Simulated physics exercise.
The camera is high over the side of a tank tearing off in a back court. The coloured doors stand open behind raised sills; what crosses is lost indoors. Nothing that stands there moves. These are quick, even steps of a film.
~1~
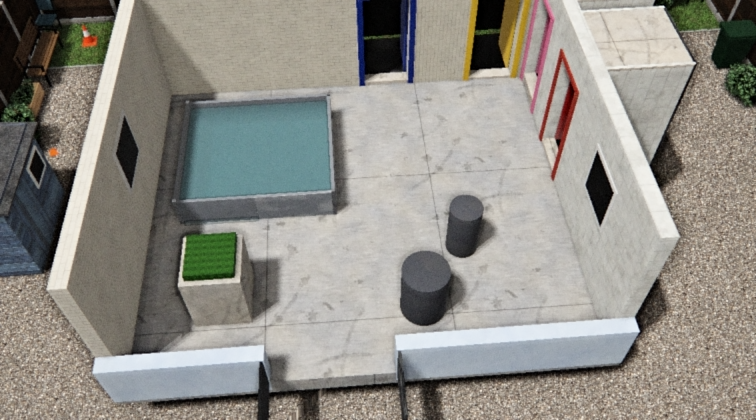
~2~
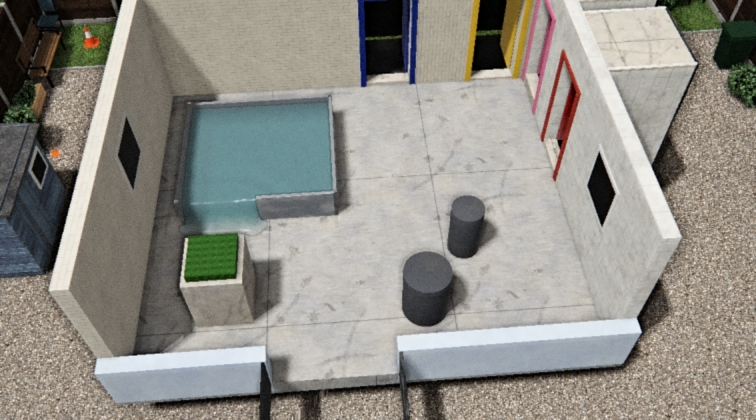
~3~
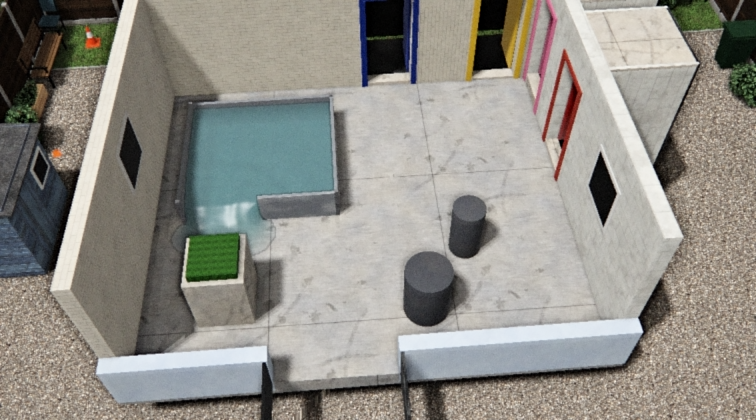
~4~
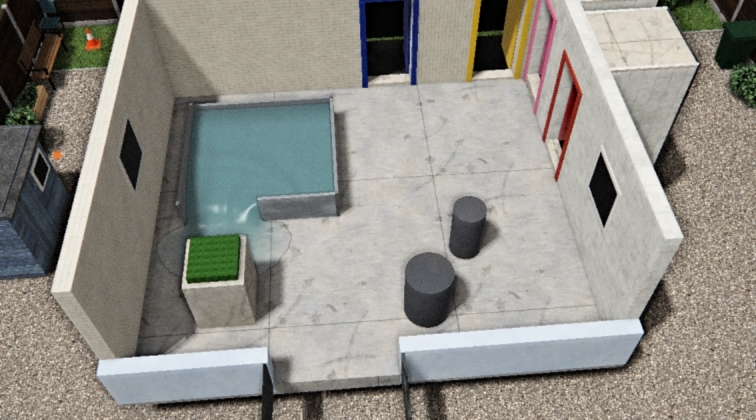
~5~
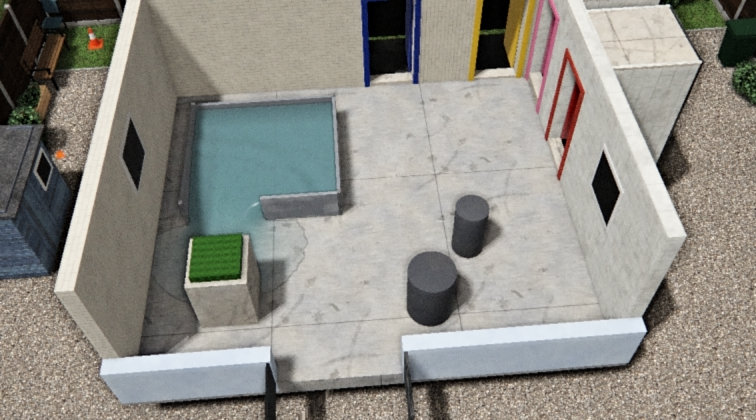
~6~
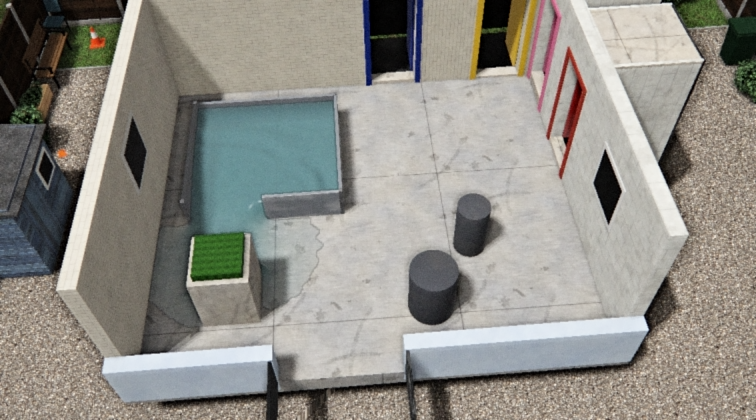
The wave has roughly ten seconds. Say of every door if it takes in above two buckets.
In the end: The yellow door floods; the blue door holds within the limit; the red door holds within the limit; the pink door holds within the limit.
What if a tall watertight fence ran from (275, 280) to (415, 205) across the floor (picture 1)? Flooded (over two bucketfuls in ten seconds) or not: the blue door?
My reading: The blue door keeps below it.
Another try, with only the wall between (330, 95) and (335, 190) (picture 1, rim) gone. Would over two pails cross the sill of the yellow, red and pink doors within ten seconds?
My reading: The yellow one takes more; the red one is over; the pink one is over.
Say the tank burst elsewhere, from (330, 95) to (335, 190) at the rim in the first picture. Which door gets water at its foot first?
First comes the blue-painted one.
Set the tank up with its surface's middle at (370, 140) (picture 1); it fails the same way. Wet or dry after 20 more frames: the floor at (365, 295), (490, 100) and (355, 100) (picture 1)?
As listed: Wet, no water, free of water.
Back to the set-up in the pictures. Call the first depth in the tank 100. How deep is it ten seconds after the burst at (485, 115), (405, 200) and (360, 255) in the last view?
In turn 12, 6 and 4 in a hundred.
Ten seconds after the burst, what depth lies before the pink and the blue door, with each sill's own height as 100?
Near 50 and 80 in a hundred.
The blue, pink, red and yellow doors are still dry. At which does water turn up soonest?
First comes the door marked red.
A moment on, water covers 15 % of the floor; the yellow door not reached, the blue door not reached, the red door not reached, the pink door not reached.
Next, water covers 30 % of the floor; the yellow door not reached, the blue door not reached, the red door not reached, the pink door not reached.
Then, water covers 50 % of the floor; the yellow door not reached, the blue door not reached, the red door not reached, the pink door not reached.
Later, water covers 75 % of the floor; the yellow door not reached, the blue door not reached, the red door wet at the sill, nothing in, the pink door not reached.
In the end, water covers 95 % of the floor; the yellow door over two buckets in, the blue door wet at the sill, nothing in, the red door wet at the sill, nothing in, the pink door wet at the sill, nothing in.
